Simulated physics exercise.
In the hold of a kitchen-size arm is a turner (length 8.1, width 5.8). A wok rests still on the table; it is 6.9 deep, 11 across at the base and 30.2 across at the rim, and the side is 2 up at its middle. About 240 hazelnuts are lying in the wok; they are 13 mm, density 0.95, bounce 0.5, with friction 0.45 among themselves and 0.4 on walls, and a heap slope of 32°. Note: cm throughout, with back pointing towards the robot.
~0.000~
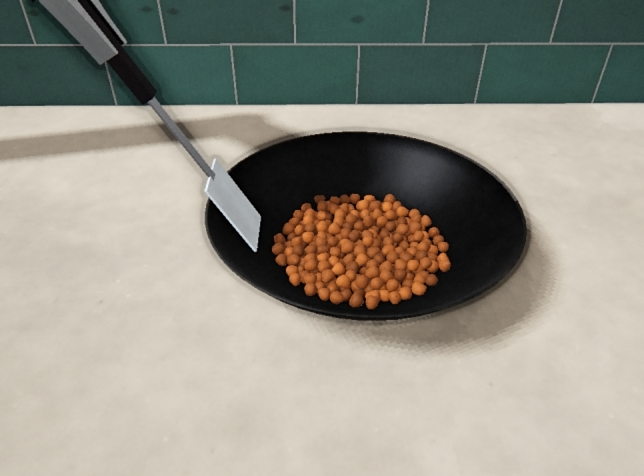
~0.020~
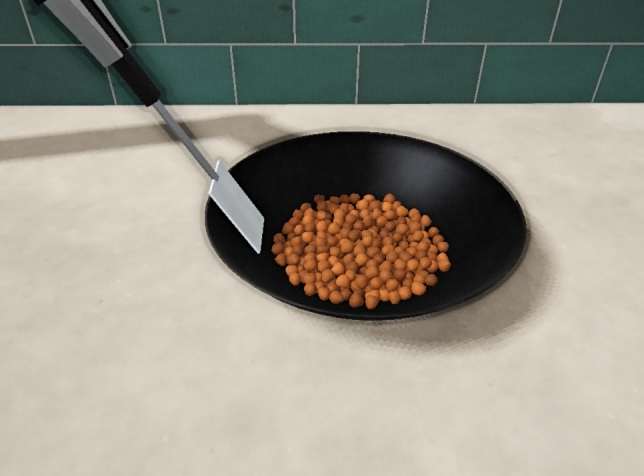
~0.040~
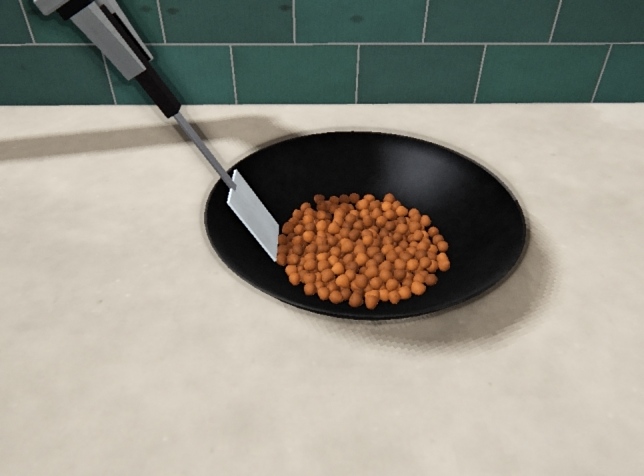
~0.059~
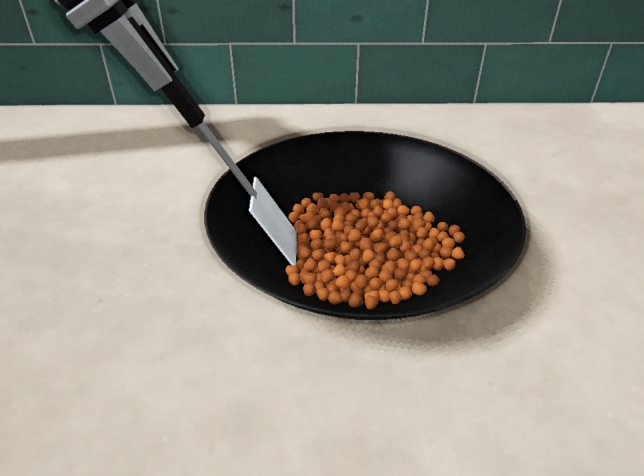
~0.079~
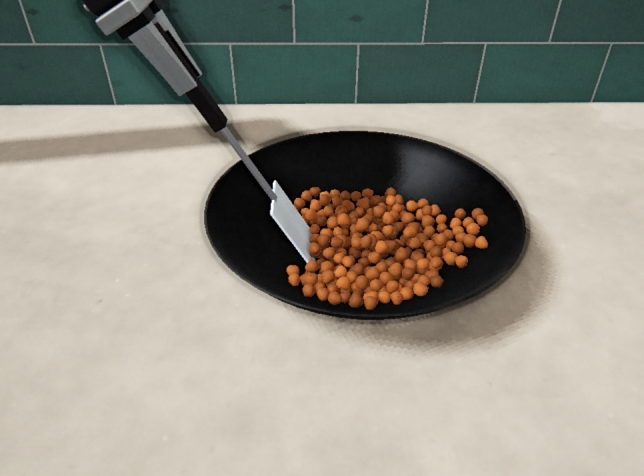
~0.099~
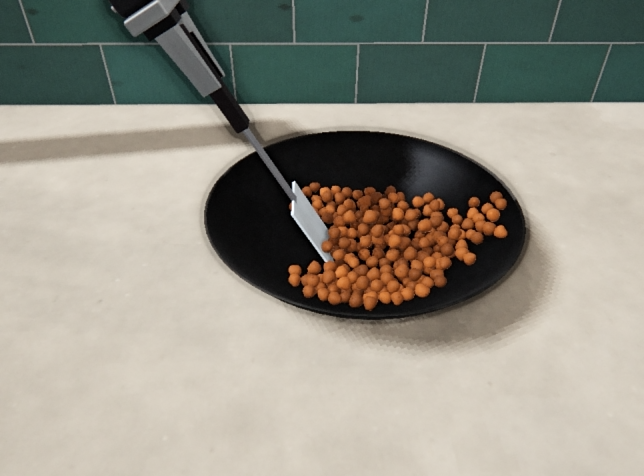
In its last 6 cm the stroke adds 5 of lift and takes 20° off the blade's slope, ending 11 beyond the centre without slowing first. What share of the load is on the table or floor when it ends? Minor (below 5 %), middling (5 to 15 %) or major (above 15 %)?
Major.
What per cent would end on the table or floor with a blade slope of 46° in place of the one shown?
About 20 per cent.
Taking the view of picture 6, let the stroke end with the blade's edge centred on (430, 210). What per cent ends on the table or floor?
Estimate: Approx. 10 %.
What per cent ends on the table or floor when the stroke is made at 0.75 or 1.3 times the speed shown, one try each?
I'd say near 10 and then near 25 per cent.
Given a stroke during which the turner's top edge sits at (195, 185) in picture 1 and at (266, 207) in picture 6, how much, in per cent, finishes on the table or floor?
Some 15 percent ends up on the table or floor.
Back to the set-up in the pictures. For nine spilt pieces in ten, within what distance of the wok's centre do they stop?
I'd put it at about 70 centimetres.
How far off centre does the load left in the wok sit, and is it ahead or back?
Ahead of centre, near 2.5 centimetres.
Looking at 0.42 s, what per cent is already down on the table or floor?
It comes to some 15 in a hundred.
After 0.15 s, sloping 61°, highest piece 10 above the table; 232 in the wok, 5 on the blade or in flight.
After 0.20 s, sloping 55°, highest piece 10 above the table; 227 in the wok, 10 on the blade or in flight.
After 0.42 s, sloping 41°, highest piece 20 above the table; 184 in the wok, 30 on the table or floor, 23 on the blade or in flight.
After 1.47 s, sloping 41°, highest piece 4 above the table; 184 in the wok, 53 on the table or floor.
In the end, 184 in the wok, 53 on the table or floor. That is 22 % on the table or floor.
